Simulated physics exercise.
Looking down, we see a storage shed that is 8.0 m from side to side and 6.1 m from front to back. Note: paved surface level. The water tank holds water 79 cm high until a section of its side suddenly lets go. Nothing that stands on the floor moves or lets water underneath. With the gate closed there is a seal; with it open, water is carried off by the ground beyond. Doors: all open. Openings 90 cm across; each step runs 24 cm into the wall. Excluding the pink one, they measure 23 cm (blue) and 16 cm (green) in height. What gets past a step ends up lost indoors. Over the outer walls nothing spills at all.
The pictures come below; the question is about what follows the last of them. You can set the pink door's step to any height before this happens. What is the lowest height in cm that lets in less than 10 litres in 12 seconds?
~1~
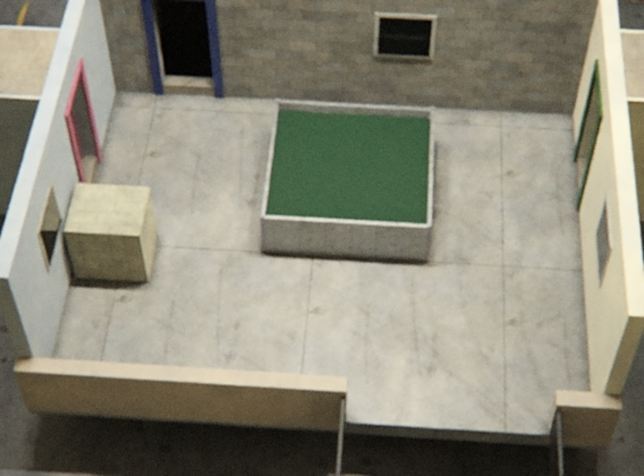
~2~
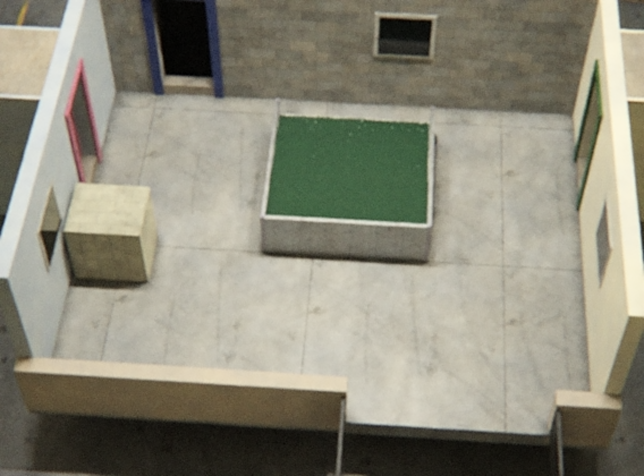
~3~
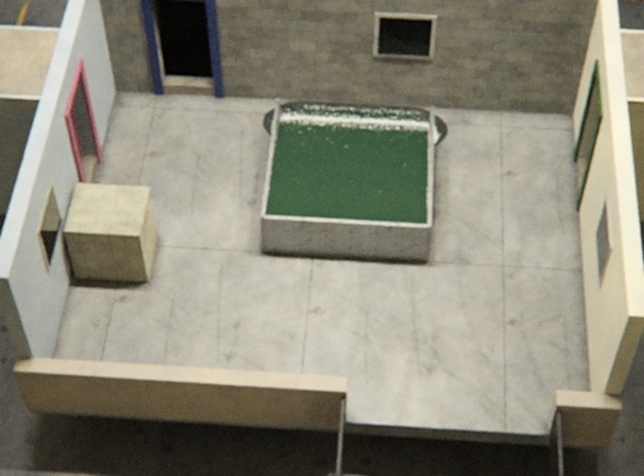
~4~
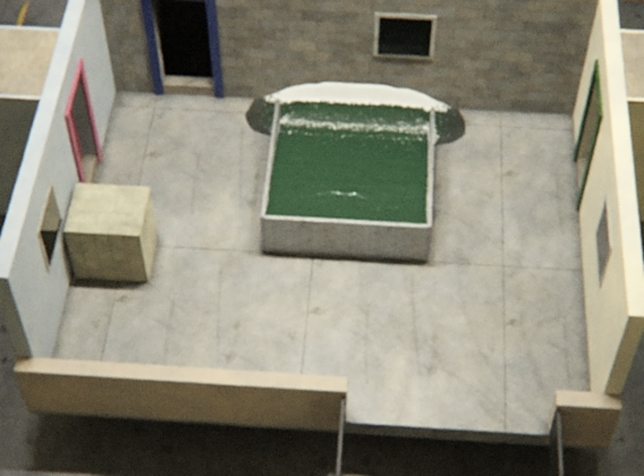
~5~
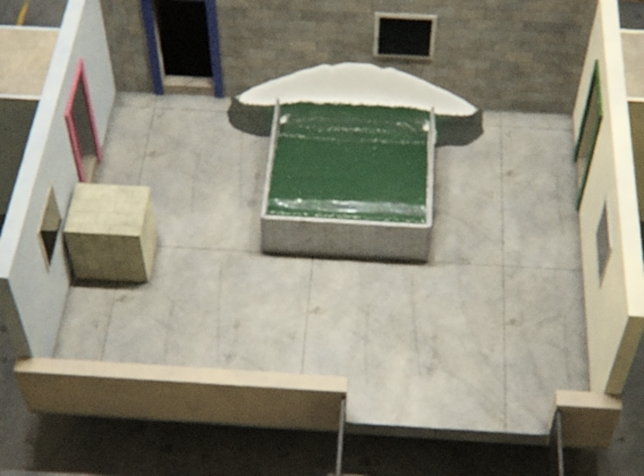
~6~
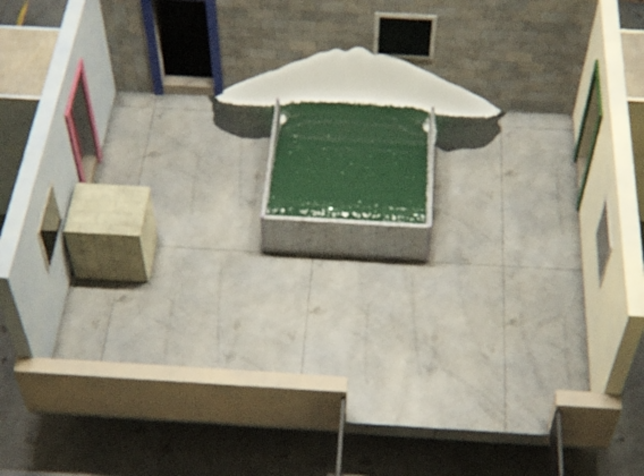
22 cm.
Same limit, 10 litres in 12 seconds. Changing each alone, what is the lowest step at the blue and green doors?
About 13.0 cm at blue and about 27 cm at green.
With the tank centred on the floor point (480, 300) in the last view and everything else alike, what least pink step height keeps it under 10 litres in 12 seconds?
It must be around 26 cm tall.
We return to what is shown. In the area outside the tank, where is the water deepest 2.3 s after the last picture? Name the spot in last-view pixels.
At about pixel (95, 226).
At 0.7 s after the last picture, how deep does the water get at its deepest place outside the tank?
62 cm.
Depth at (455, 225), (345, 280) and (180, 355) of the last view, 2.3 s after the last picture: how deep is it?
0, 0 and 0 cm, respectively.
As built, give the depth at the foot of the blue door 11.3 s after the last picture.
About 10.5 cm.
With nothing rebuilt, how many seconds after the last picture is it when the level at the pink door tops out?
I'd say near 1.8 seconds.
Then, 0.7 s after the last picture water covers 20 % of the floor, deepest (62 cm) near (351, 110); it has not reached the pink door.
Then, 2.3 s after the last picture water covers 40 % of the floor, deepest (44 cm) near (95, 226); 22 cm at the pink door, 2 litres in over its 21 cm step.
Then, 11.3 s after the last picture water covers 100 % of the floor, deepest (14 cm) near (106, 135); 12 cm at the pink door, 12 litres in over its 21 cm step.
At the pink door as built, the water peaked near 24 cm, 1.7 s after the last picture.
With a step of 18 cm, 28 litres would have come in within the 12 s; with 24 cm, 4 litres. So under 10 litres takes about 22 cm.
